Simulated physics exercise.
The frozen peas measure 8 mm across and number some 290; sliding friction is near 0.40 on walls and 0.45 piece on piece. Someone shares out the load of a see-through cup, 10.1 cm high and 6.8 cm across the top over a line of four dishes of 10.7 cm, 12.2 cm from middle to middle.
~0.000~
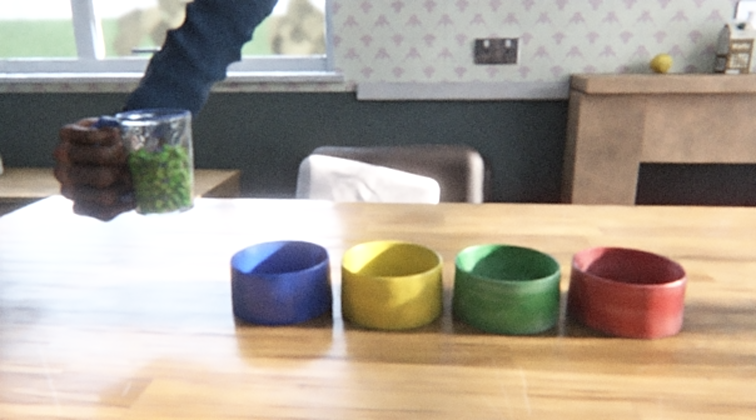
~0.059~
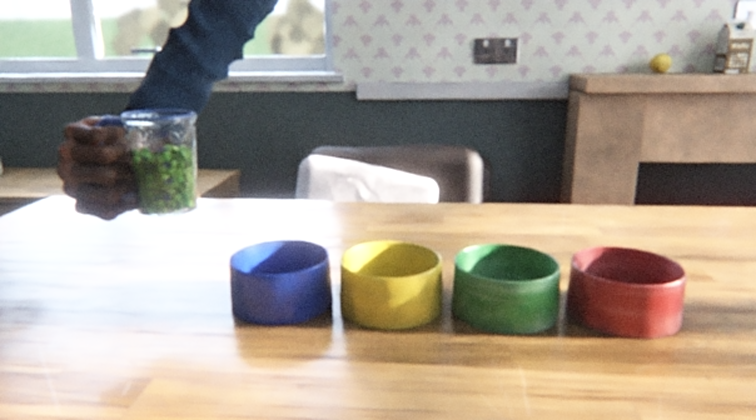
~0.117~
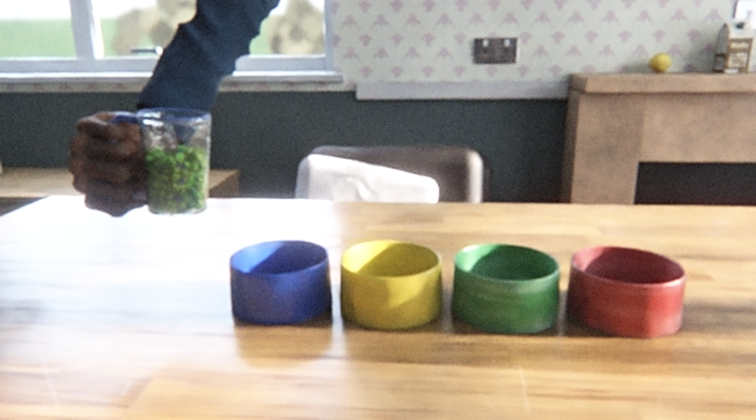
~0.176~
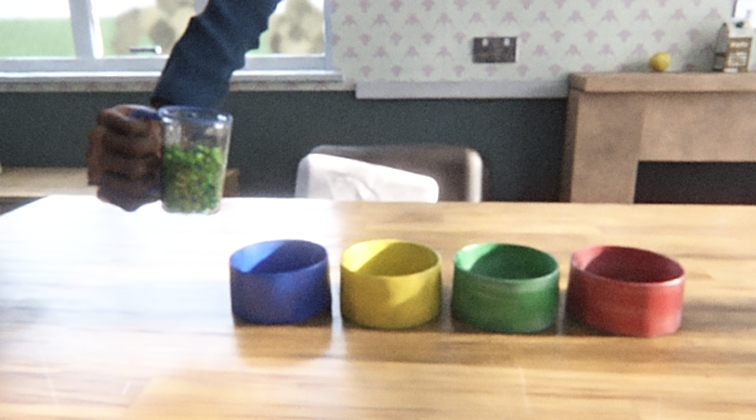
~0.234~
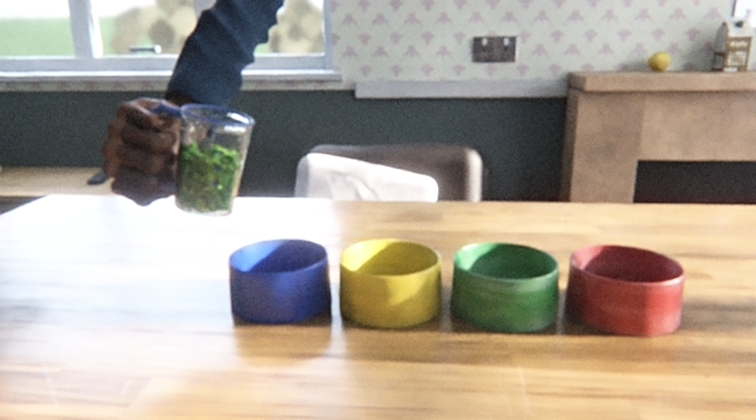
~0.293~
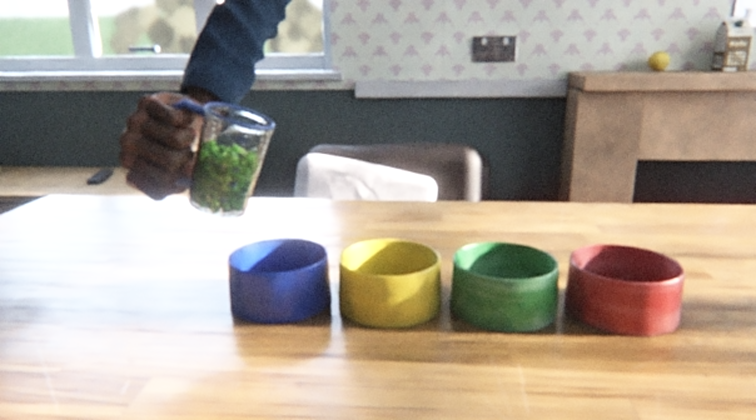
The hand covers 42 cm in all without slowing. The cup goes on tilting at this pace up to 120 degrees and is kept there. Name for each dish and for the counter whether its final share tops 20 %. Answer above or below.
Red dish: Above; blue dish: Below; green dish: Below; yellow dish: Below; on the counter: Below.
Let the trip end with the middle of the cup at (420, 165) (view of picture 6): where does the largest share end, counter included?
Most goes to: Green.
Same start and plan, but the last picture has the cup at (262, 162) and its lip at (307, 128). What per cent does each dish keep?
Red 100, blue 0, green 0, yellow 0.
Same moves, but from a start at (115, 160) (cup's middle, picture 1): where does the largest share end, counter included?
The winner: Red.
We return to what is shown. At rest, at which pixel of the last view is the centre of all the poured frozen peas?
Around (629, 295).
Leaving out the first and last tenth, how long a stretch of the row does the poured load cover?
Some 6 cm.
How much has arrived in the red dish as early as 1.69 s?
About 100 per cent by then.
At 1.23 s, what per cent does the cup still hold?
Some 100 per cent of the load.
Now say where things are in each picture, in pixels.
In the first picture, cup at (160, 163), tilt 0 degrees, lip at (186, 115), moved 0.0 cm; middle of the pieces at (163, 178); blue dish at (280, 256); yellow dish at (391, 259); green dish at (507, 262); red dish at (628, 265).
In the second picture, cup at (164, 162), tilt 1 degrees, lip at (191, 115), moved 0.5 cm; middle of the pieces at (166, 178).
In the third picture, cup at (176, 162), tilt 5 degrees, lip at (206, 118), moved 1.9 cm; middle of the pieces at (178, 178).
In the fourth picture, cup at (194, 162), tilt 10 degrees, lip at (229, 120), moved 3.9 cm; middle of the pieces at (193, 177).
In the fifth picture, cup at (211, 162), tilt 15 degrees, lip at (250, 124), moved 5.8 cm; middle of the pieces at (209, 177).
In the sixth picture, cup at (228, 161), tilt 20 degrees, lip at (272, 127), moved 7.8 cm; middle of the pieces at (225, 176); blue dish at (278, 255); yellow dish at (390, 257); green dish at (505, 260); red dish at (625, 263). Its pace works out near 85 degrees a second; the hand travels 33 cm a second.
Then, at 0.85 s, tilt 67 degrees; cup holds 100 %.
Then, at 1.23 s, tilt 99 degrees; cup holds 100 %.
After 1.69 s, tilt 120 degrees; cup holds 0 %, red 100 %.
By 2.3 s all is still; red 100 %, blue 0 %, green 0 %, yellow 0 %, counter 0 %.
